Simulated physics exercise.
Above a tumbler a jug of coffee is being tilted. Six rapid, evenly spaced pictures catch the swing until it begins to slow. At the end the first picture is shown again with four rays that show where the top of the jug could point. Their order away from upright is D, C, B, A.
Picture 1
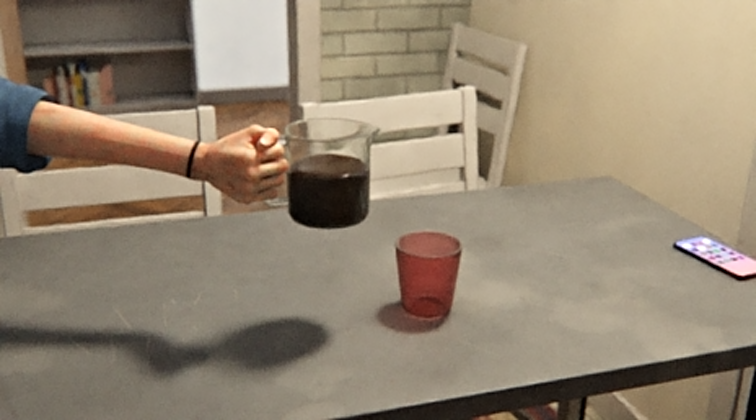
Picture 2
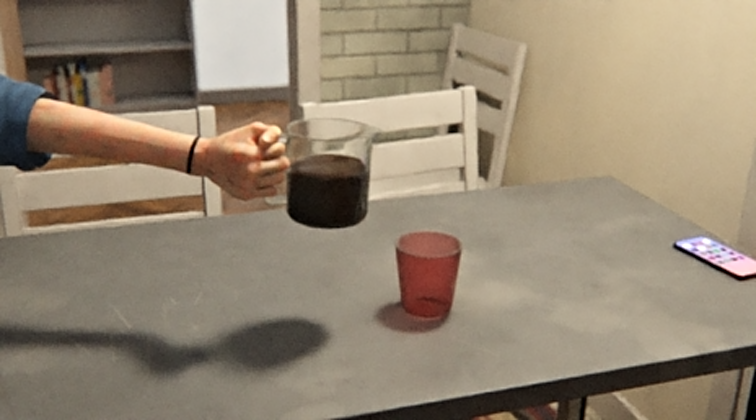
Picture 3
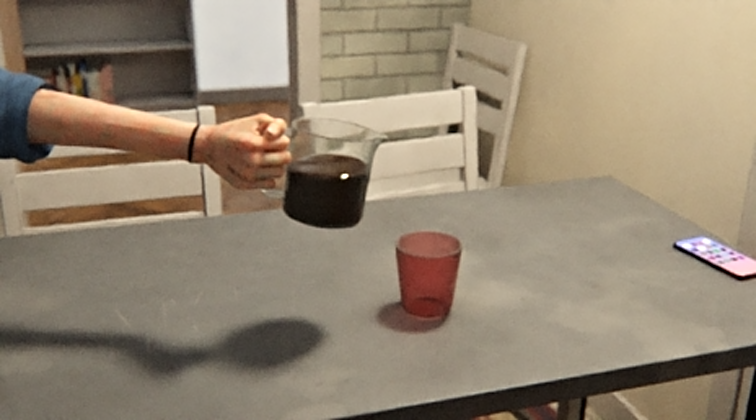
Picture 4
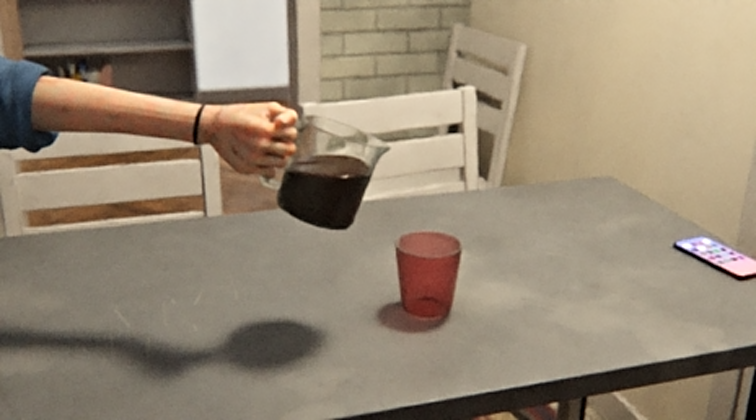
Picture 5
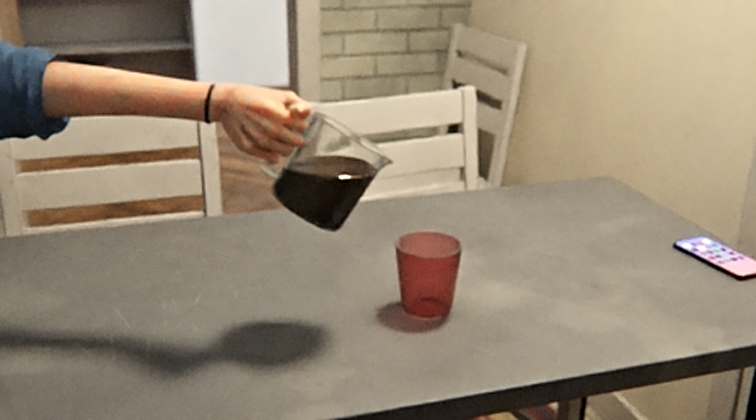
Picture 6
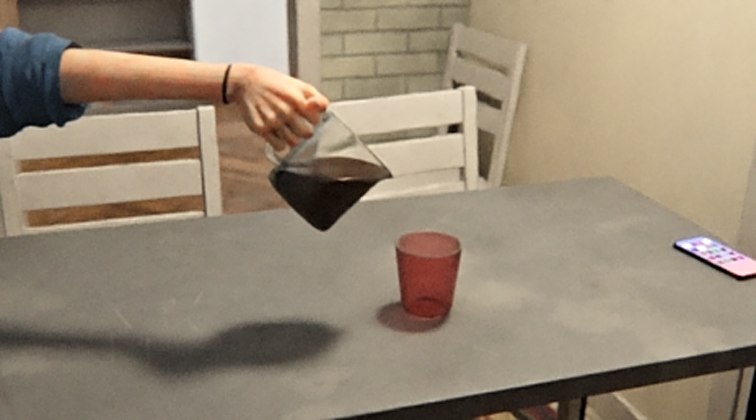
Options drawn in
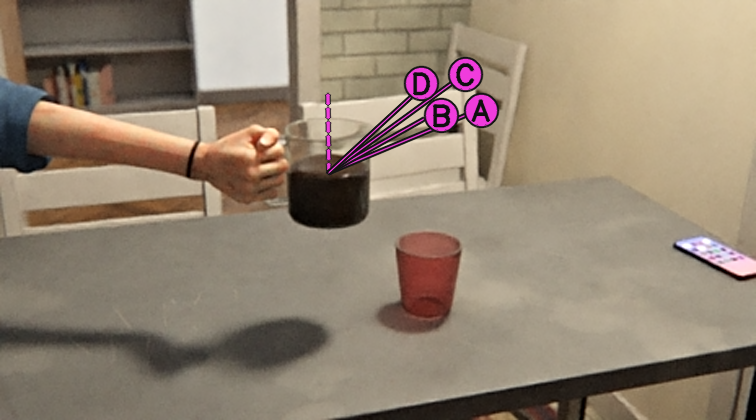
The footage shows a hand holding a clear glass jug of dark coffee above a gray table, beside and above a red tumbler. The hand gradually tilts the jug to the right, its arm rising slightly, with the coffee still inside.
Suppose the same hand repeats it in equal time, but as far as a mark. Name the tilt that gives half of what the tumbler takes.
It is B.
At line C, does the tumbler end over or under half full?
Under half.
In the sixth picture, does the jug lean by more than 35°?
Yes, it does.
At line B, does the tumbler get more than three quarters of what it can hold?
No.
On the marked copy, A at (464, 115); B at (423, 119); C at (451, 83); D at (410, 97).
If A is chosen, the tumbler ends with about 67 % of what it can hold.
If B is chosen, the tumbler ends with about 49 % of what it can hold.
If C is chosen, the tumbler ends with about 30 % of what it can hold.
If D is chosen, the tumbler ends with about 14 % of what it can hold.
